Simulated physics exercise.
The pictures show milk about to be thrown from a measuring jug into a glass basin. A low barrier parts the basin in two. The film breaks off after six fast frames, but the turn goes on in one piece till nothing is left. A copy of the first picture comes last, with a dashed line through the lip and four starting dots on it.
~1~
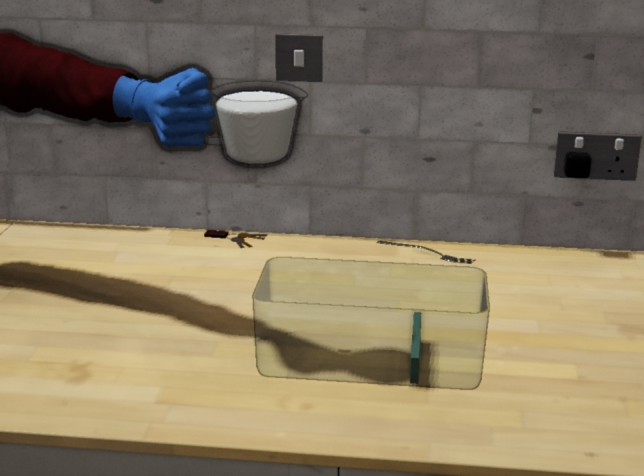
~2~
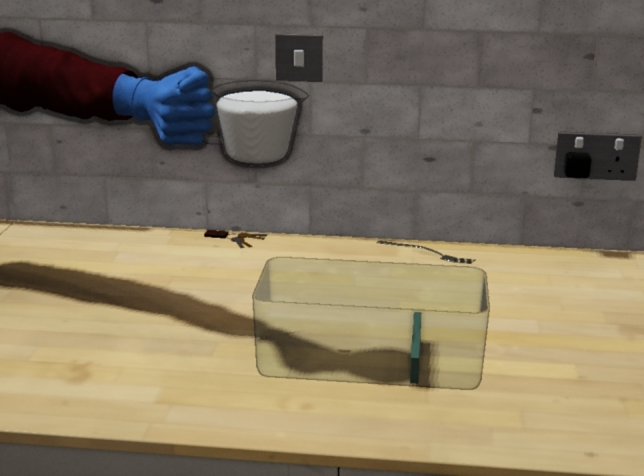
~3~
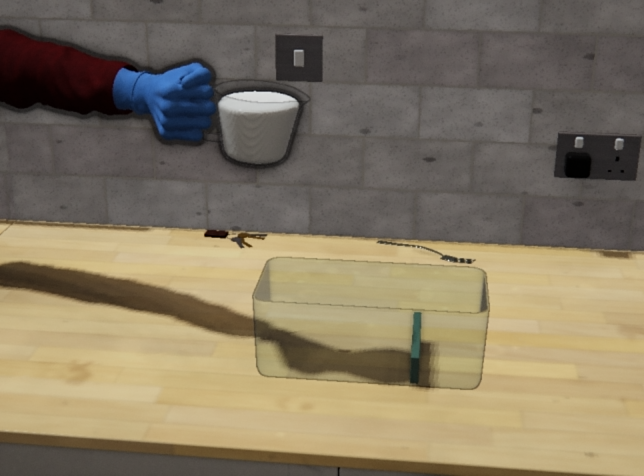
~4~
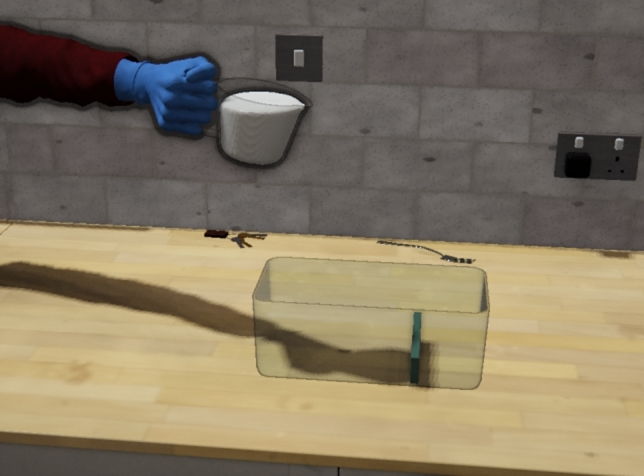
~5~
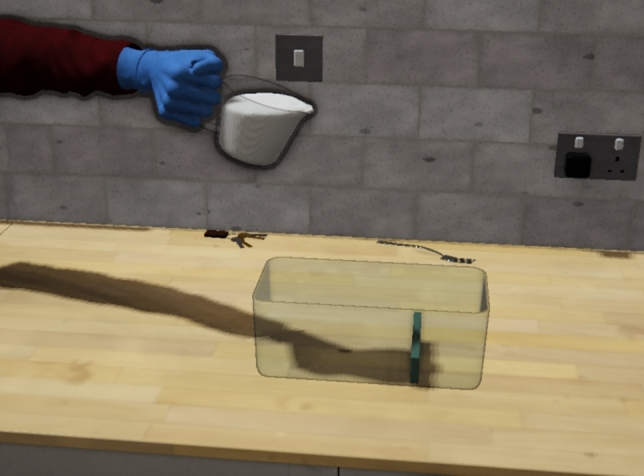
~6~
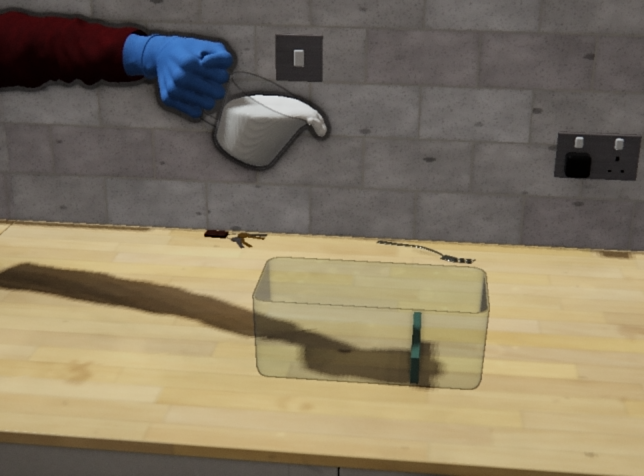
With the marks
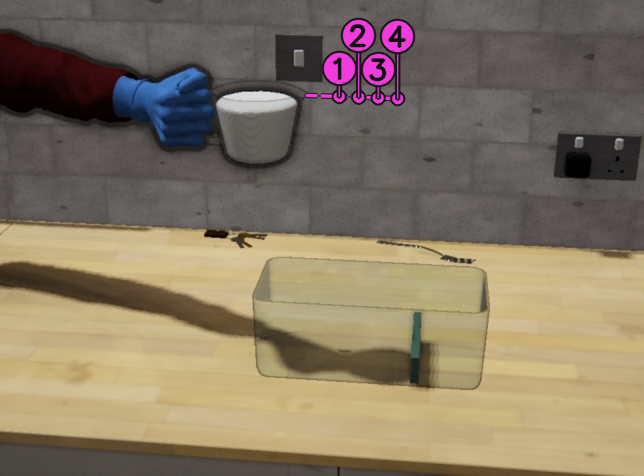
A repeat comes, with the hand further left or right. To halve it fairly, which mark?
2 works best here.
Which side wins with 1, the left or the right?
The left one.
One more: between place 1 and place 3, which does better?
That is place 3.
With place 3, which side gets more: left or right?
The right side.
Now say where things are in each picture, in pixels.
In the first frame, upright, lip at (307, 95); basin from (257, 372) to (481, 387); top of the wall at (417, 334); nothing has left yet.
In the second frame, upright, lip at (307, 96); nothing has left yet.
In the third frame, tipped about 5°, lip at (309, 99); nothing has left yet.
In the fourth frame, tipped about 11°, lip at (311, 105); nothing has left yet.
In the fifth frame, tipped about 18°, lip at (314, 112); nothing has left yet.
In the sixth frame, tipped about 27°, lip at (315, 121); milk is over the lip, down to (321, 132).
On the marked copy, 1 at (339, 96); 2 at (358, 97); 3 at (378, 97); 4 at (397, 98).
Choosing 1, about 89 % ends left of the wall and 7 % right of it; 4 % is lost outside.
Choosing 2, about 55 % ends left of the wall and 42 % right of it; 3 % is lost outside.
Choosing 3, about 29 % ends left of the wall and 69 % right of it.
Choosing 4, about 30 % ends left of the wall and 65 % right of it; 5 % is lost outside.
